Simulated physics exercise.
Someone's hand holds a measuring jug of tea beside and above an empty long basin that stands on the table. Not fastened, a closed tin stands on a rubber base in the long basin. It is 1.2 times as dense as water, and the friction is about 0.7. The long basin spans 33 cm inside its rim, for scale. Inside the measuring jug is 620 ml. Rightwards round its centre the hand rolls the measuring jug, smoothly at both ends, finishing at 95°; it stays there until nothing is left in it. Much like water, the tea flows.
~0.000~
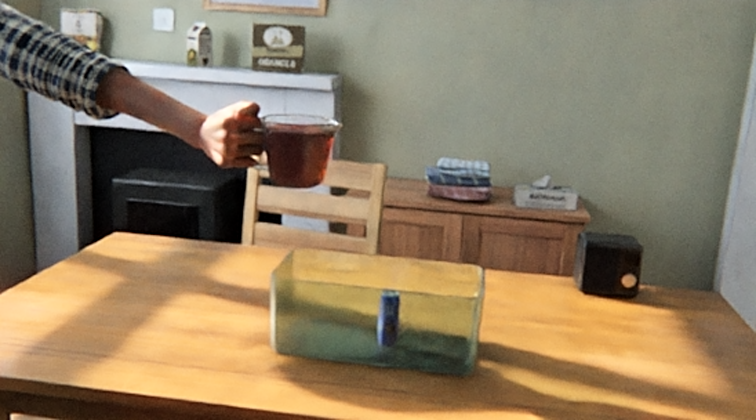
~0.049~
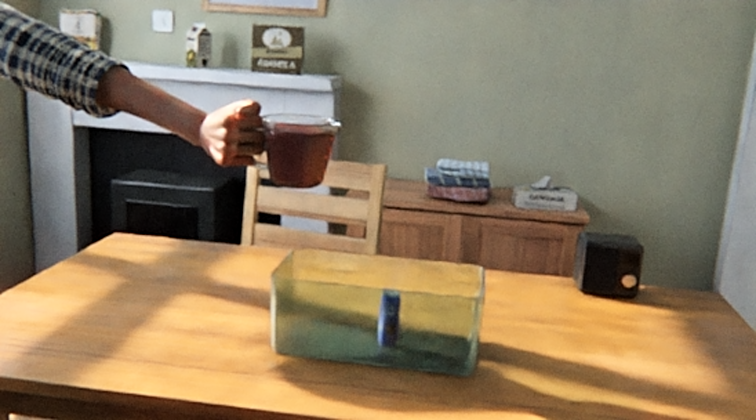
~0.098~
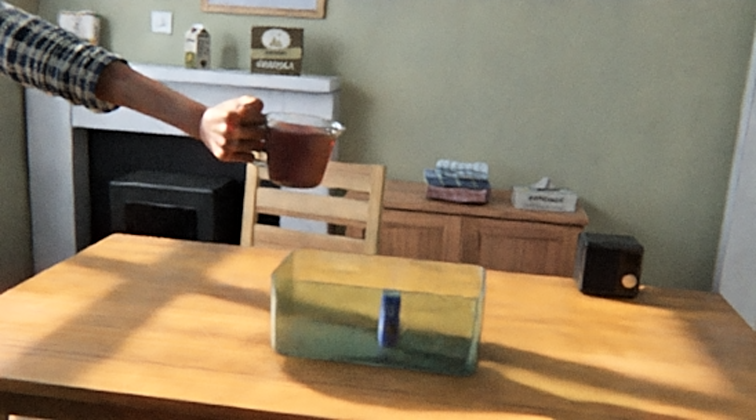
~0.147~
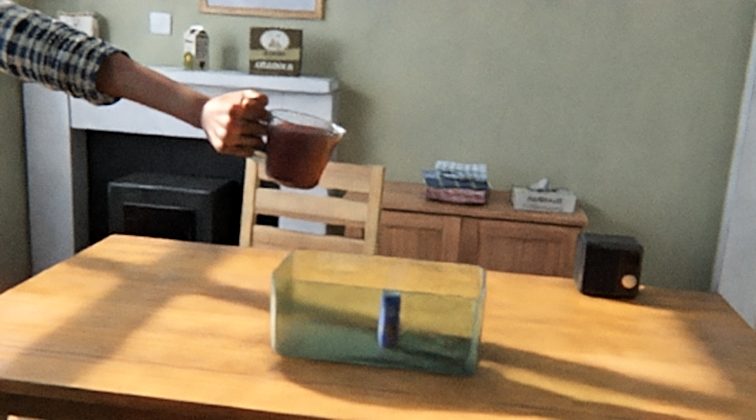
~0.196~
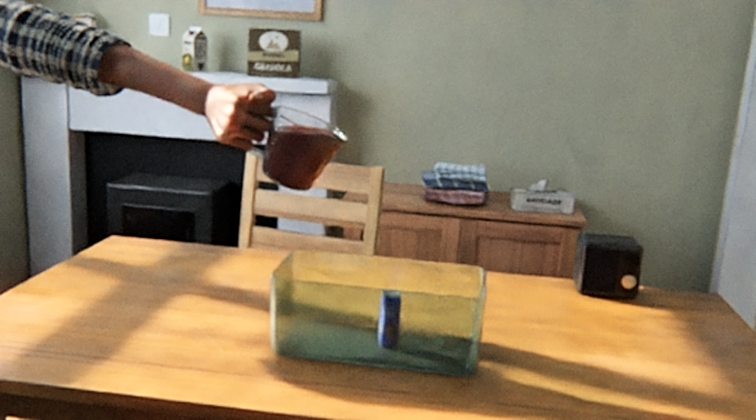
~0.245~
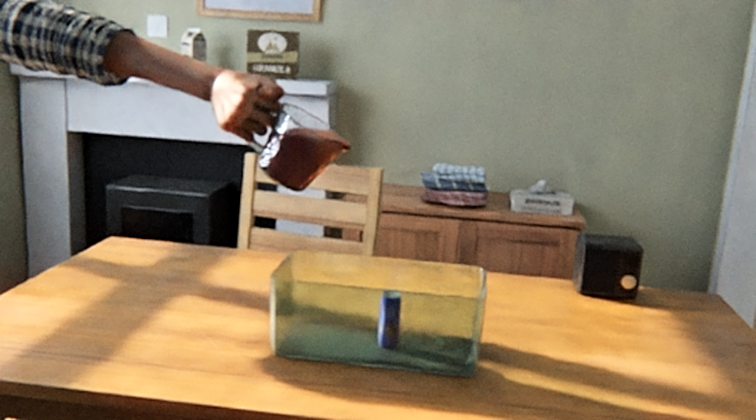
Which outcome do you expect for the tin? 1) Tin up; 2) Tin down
Tin down (2).
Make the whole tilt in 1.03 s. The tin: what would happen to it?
Tips over.
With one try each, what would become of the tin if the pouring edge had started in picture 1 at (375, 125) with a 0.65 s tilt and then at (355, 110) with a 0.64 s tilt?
The tin stays vertical the first time and stays vertical the second time.
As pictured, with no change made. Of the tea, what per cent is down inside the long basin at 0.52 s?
Close to 12 in a hundred.
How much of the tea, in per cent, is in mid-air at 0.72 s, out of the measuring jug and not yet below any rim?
Roughly 20 %.
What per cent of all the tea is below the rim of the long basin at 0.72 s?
My estimate is about 68 percent.
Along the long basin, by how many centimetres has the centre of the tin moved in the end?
All told, the tin's centre has moved close to 9.0 cm.
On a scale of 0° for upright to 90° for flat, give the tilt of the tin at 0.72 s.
Tilt: Around 0 degrees.
By 0.52 s the tilt is 85° and 50 per cent is still to pour; the tin stands where it began.
By 0.72 s the tilt is 95° and 11 per cent is still to pour; the tin stands 1 cm from where it began.
By 0.92 s the tilt is 95° and 1 per cent is still to pour; the tin lies on its side.
By 1.15 s the tilt is 95° and 0 per cent is still to pour; the tin lies on its side.
At rest the tin lies on its side.
